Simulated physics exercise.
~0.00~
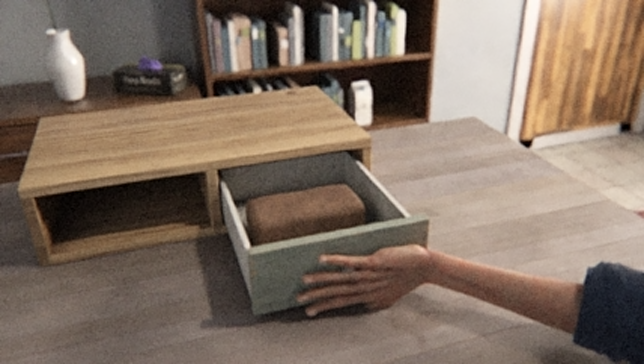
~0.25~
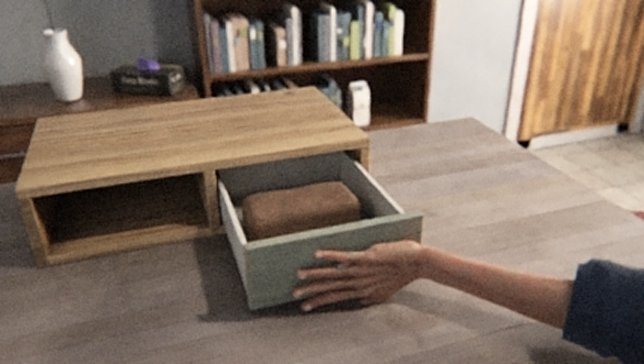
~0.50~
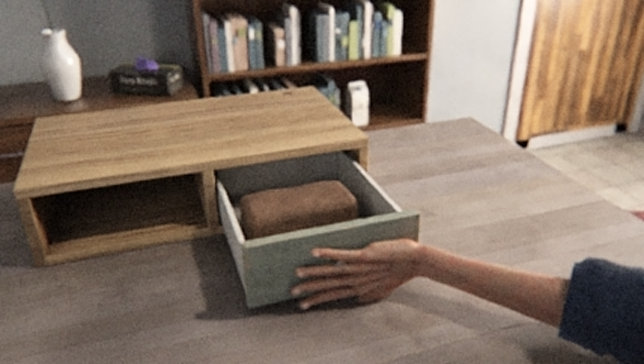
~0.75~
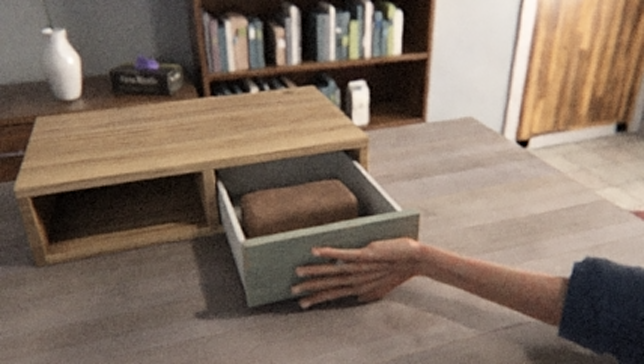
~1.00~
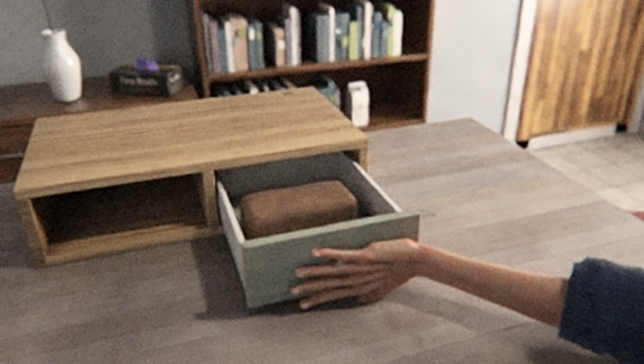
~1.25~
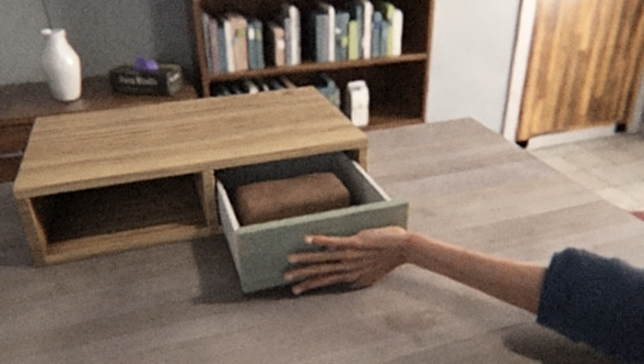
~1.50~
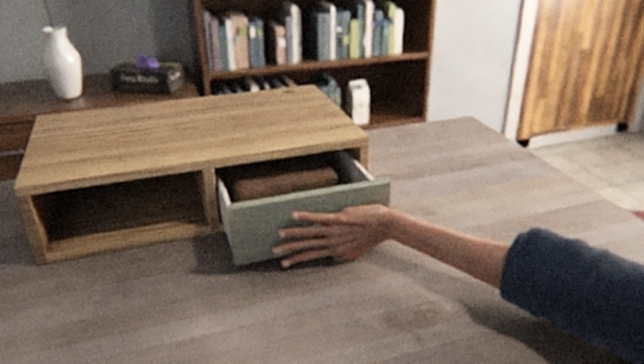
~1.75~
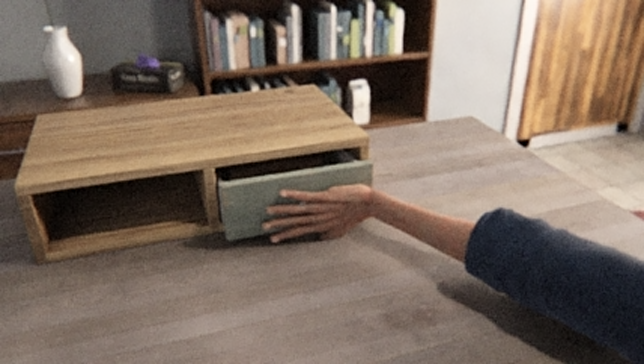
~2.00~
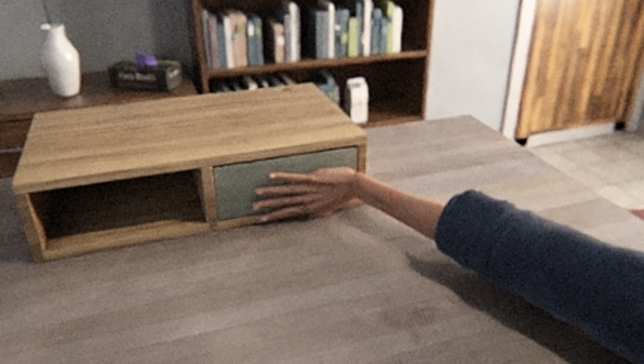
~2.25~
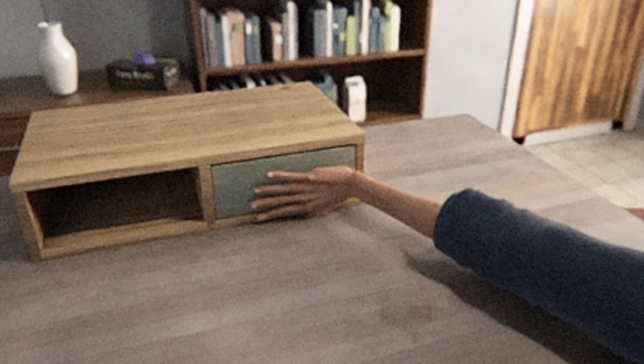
The clip shows a hand resting against the front of an open green drawer holding a brown loaf-like object, in a wooden chest on a table. After a pause, the hand pushes the drawer steadily inward, hiding the object, until it sits closed and flush.
